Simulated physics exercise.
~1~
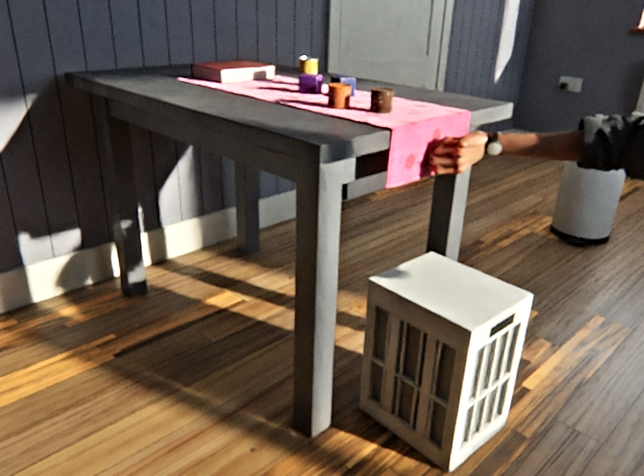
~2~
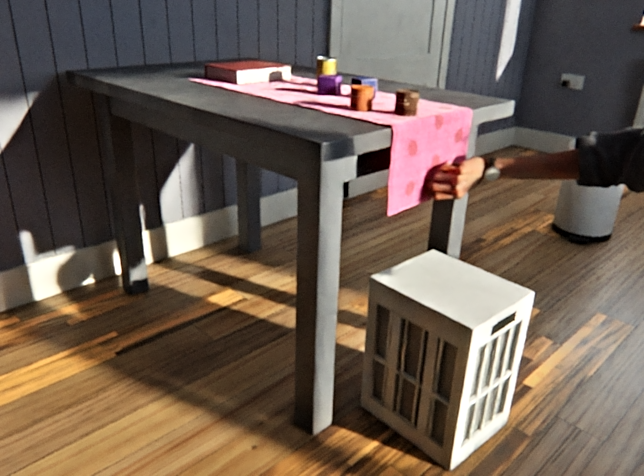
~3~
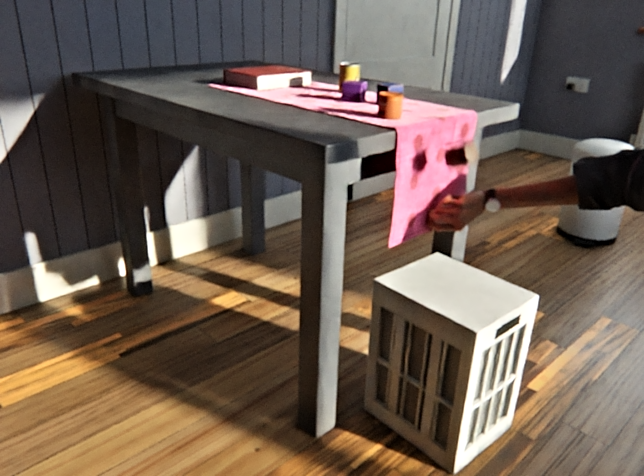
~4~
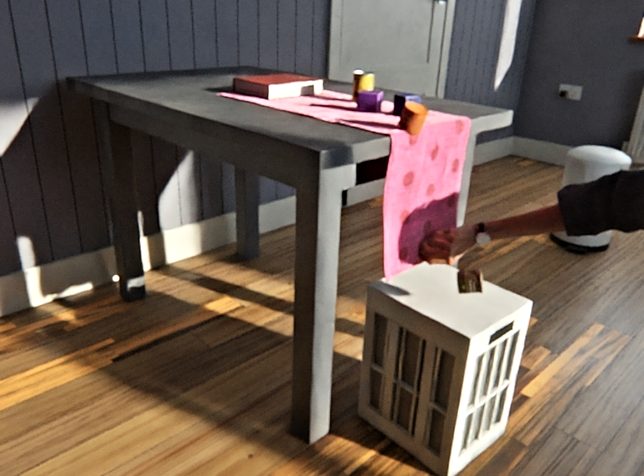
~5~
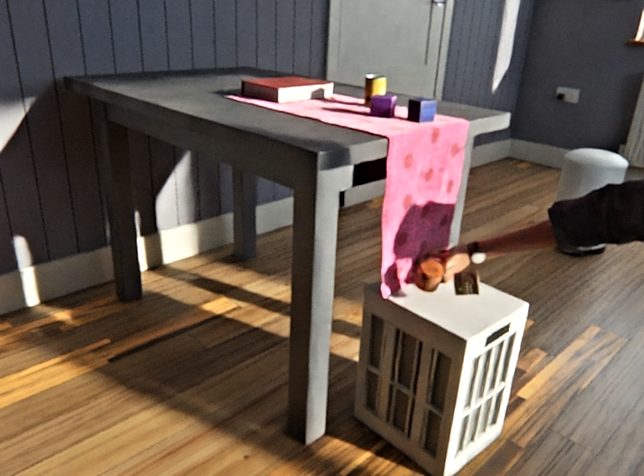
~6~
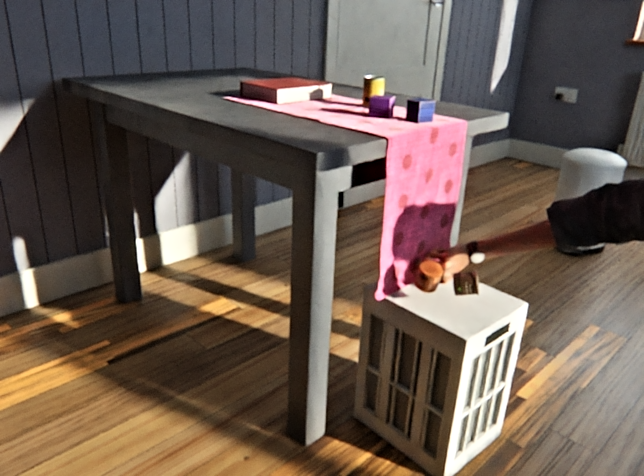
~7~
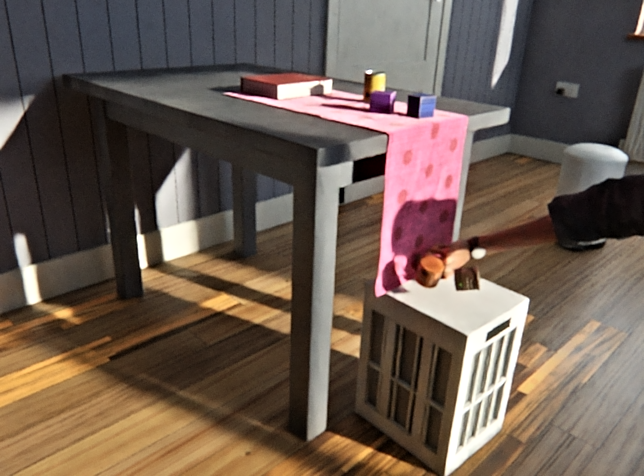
In a room with dark panelled walls and a sunlit wooden floor, a slightly swaying camera looks across at a grey table. A pink cloth runs along it, carrying a red book and small yellow, purple, blue, orange and brown objects, with a white crate below its hanging end. A hand reaching from the right pulls the cloth downward, and everything on it slides toward the edge. The brown pot tips off and lands on the crate, then the orange one follows. The hem settles on the crate, the hand stays beside it, and the rest remain on the table.
